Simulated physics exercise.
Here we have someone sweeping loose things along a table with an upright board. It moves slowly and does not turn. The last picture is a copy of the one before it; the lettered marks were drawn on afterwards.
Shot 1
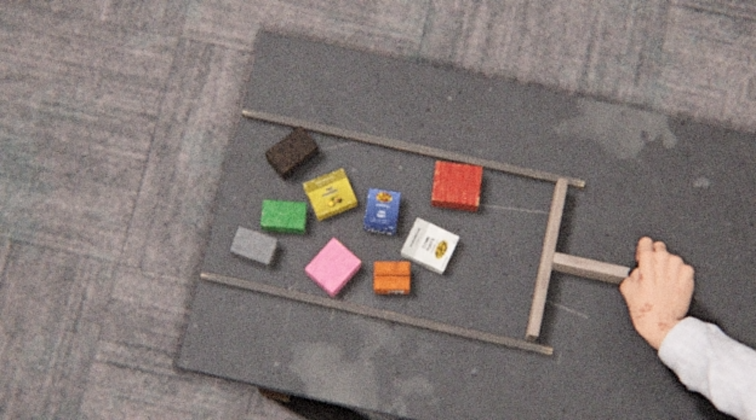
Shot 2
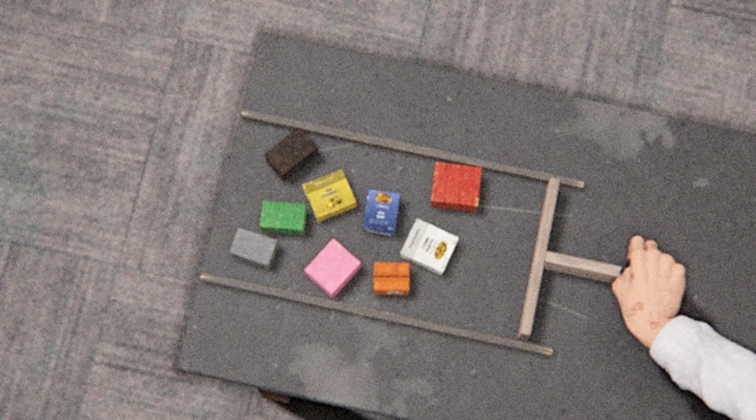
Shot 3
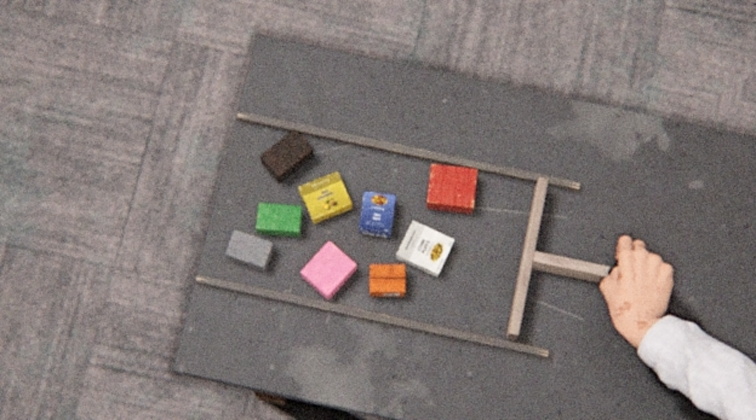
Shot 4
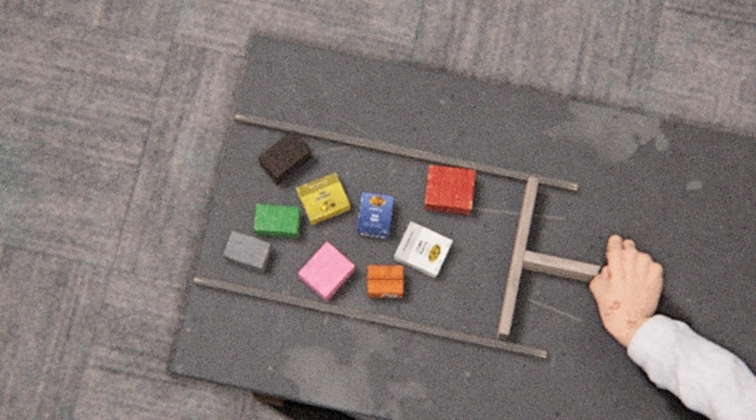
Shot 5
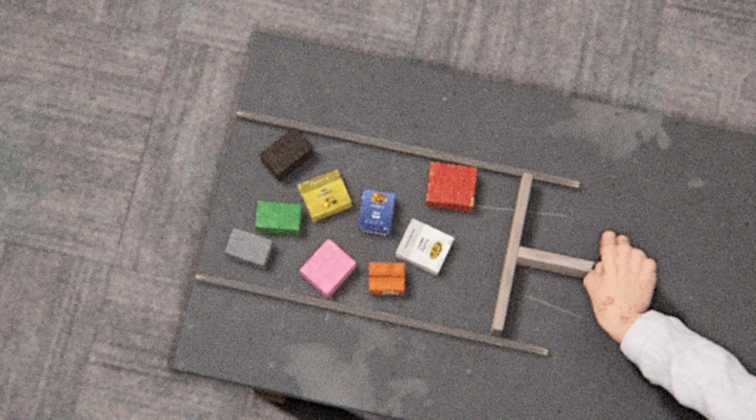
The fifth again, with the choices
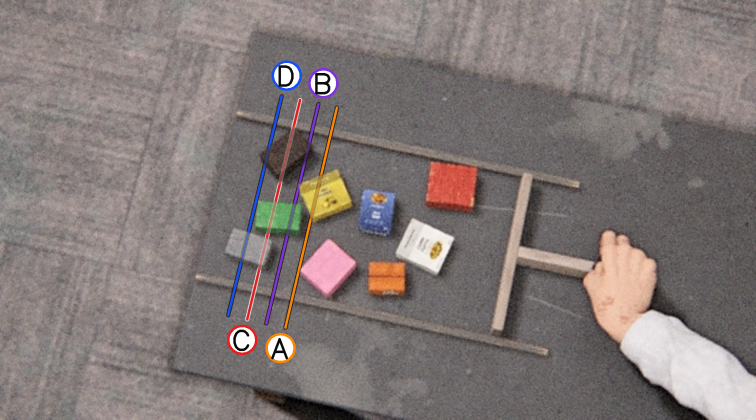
We see a hand slowly pushing a T-shaped wooden board leftward between two thin rails on a dark table, toward a scattered group of colourful small blocks and boxes, which stay in place as the gap narrows slightly.
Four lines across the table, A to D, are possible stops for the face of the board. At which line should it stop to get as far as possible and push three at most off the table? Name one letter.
It can go as far as B.
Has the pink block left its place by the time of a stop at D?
By then, yes.
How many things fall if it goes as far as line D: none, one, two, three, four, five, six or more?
Six or more.
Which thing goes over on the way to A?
The black block.
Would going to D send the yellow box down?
By then, yes.
On the copy, A at (312, 215); B at (293, 212); C at (274, 208); D at (255, 204).
On B. First, board (435, 234); red block (418, 179); blue packet (373, 211).
Then, board (356, 217); black block (255, 145); yellow box (276, 172).
Finally, board (296, 204); black block over the edge; grey block over the edge; two fallen.
By contrast, A is within the limit but short; C drops four; D drops six.
